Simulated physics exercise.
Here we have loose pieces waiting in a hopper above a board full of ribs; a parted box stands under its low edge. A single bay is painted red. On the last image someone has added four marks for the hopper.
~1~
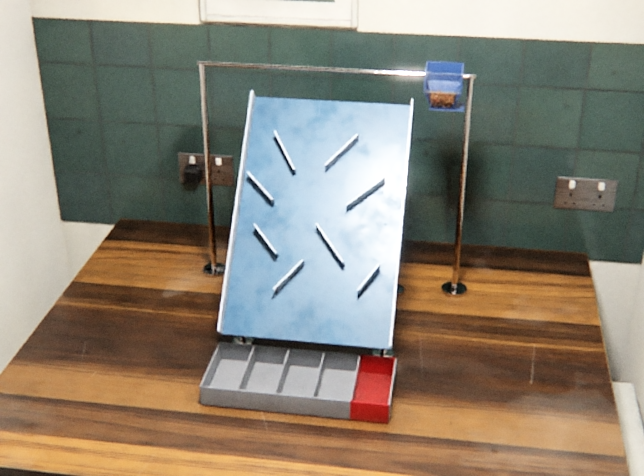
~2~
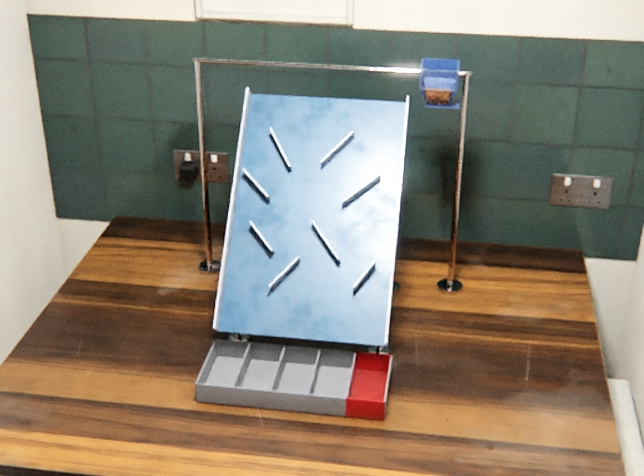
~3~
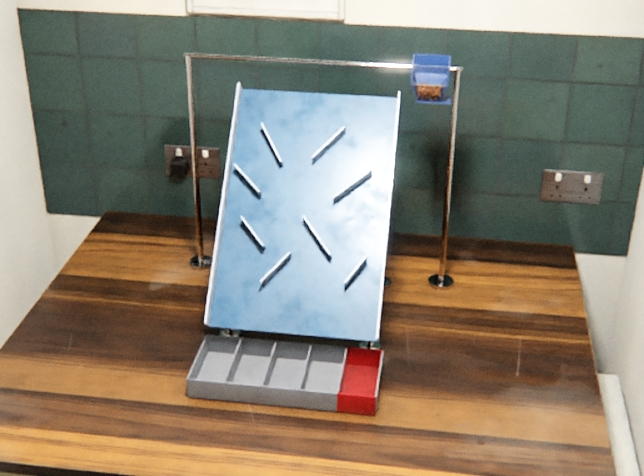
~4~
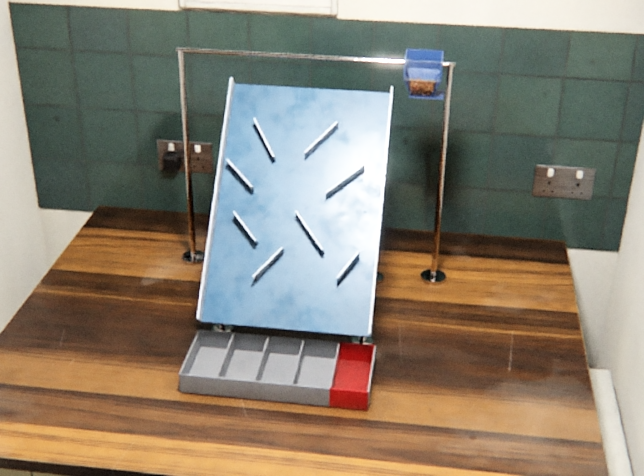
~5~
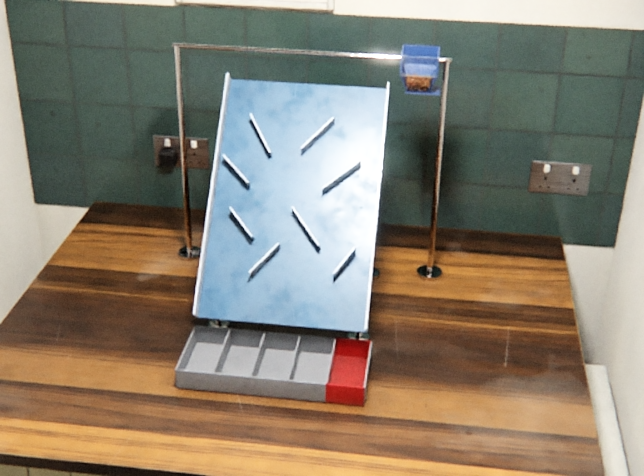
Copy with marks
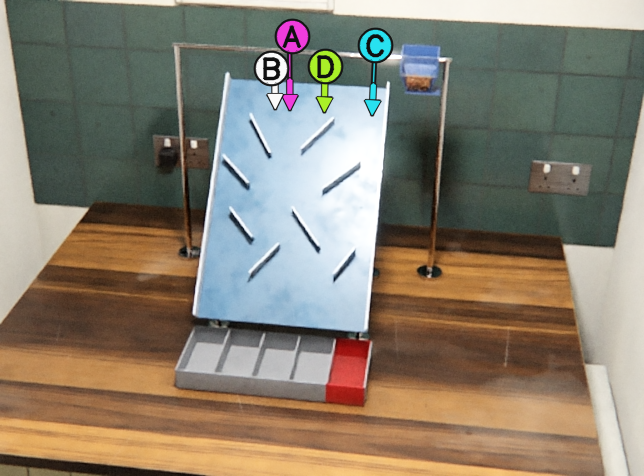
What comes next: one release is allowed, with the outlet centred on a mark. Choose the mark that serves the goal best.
Use mark C.
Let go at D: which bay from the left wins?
The first.
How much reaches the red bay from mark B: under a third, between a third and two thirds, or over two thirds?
Mark B gives under a third.
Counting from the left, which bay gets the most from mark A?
It is the first one.
On the marked copy, mark A meets the board at (289, 104); mark B meets the board at (275, 103); mark C meets the board at (372, 109); mark D meets the board at (324, 106).
Choosing A, a stray few in the red bay, most in other bays, a small part outside the box.
Choosing B, none in the red bay, nearly all in other bays, a small part outside the box.
Choosing C, about a third in the red bay, about half in other bays, about a quarter outside the box.
Choosing D, a stray few in the red bay, nearly all in other bays.
